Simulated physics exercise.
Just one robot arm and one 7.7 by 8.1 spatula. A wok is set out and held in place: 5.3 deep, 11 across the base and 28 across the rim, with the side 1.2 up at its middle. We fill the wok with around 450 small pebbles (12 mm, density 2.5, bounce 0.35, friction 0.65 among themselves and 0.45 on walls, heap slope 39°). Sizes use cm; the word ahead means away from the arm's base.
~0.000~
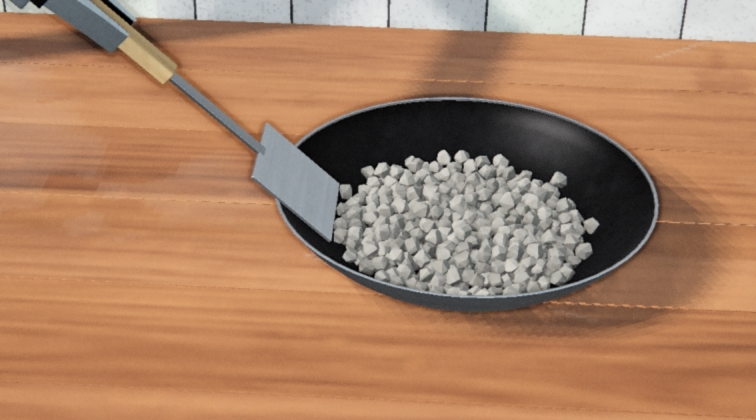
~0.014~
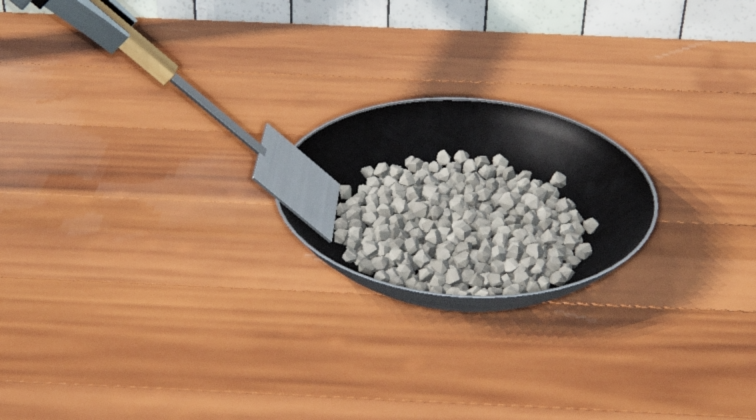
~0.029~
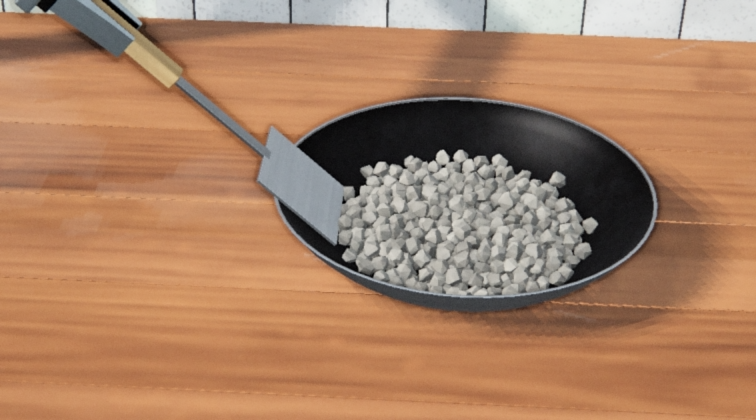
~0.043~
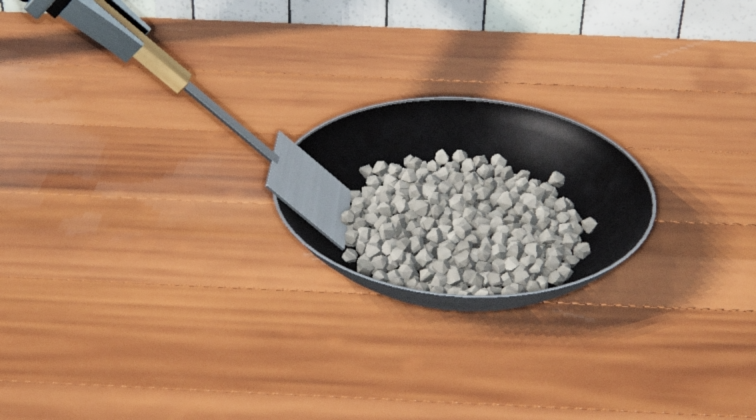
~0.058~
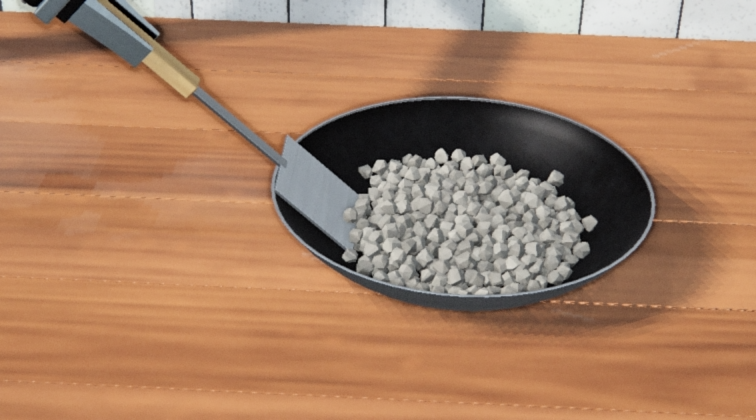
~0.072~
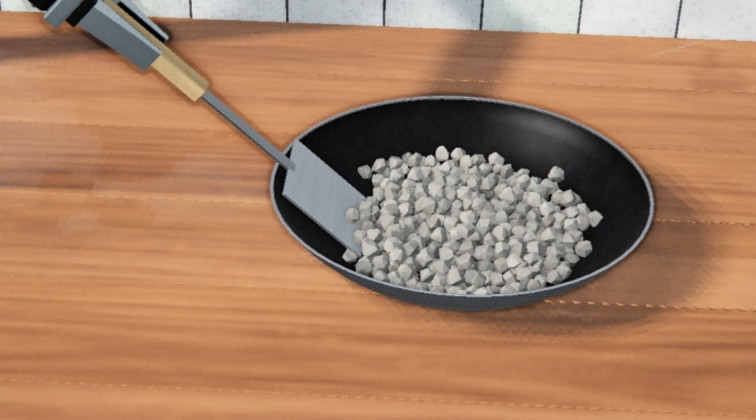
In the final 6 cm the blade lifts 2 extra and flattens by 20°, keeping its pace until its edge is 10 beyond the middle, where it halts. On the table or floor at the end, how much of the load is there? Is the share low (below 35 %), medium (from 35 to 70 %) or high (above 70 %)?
The share is low, below 35 %.
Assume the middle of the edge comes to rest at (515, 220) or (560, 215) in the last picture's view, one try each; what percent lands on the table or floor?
Try 1: Approx. 0 %; try 2: Approx. 15 %.
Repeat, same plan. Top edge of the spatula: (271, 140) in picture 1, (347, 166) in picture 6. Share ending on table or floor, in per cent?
Some 50 percent ends up on the table or floor.
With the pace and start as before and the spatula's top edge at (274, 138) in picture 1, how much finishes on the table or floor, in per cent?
30 percent or so.
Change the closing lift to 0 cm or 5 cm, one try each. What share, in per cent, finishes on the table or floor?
Roughly 20 per cent, then 25 per cent.
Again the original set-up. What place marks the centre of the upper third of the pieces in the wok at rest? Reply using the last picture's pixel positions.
Somewhere around (589, 195) in the last picture.
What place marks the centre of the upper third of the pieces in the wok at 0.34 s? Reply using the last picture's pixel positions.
(598, 194).
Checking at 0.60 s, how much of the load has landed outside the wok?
Fraction noted: Close to 25 per cent.
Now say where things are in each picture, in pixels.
The spatula top edge at (259, 149), sloping 43°; upper third of the load around (460, 219), from x 340 to 590, top at y 160; 452 in the wok, in the first picture.
The spatula top edge at (260, 150), sloping 43°; upper third of the load around (460, 220), from x 340 to 590, top at y 160, in the second picture.
The spatula top edge at (264, 153), sloping 43°; upper third of the load around (460, 219), from x 345 to 590, top at y 160, in the third picture.
The spatula top edge at (272, 158), sloping 43°; upper third of the load around (461, 219), from x 350 to 590, top at y 155, in the fourth picture.
The spatula top edge at (281, 162), sloping 43°; upper third of the load around (464, 219), from x 350 to 590, top at y 155, in the fifth picture.
The spatula top edge at (289, 166), sloping 43°; upper third of the load around (469, 218), from x 350 to 595, top at y 155; 452 in the wok, in the sixth picture.
After 0.20 s, sloping 43°, highest piece 6 above the table; 452 in the wok.
After 0.34 s, sloping 37°, highest piece 8 above the table; 437 in the wok, 1 on the table or floor, 14 on the blade or in flight.
After 0.60 s, sloping 23°, highest piece 7 above the table; 338 in the wok, 108 on the table or floor, 6 on the blade or in flight.
After 1.65 s, sloping 23°, highest piece 7 above the table; 338 in the wok, 114 on the table or floor.
In the end, 338 in the wok, 114 on the table or floor. That is 25 % on the table or floor.
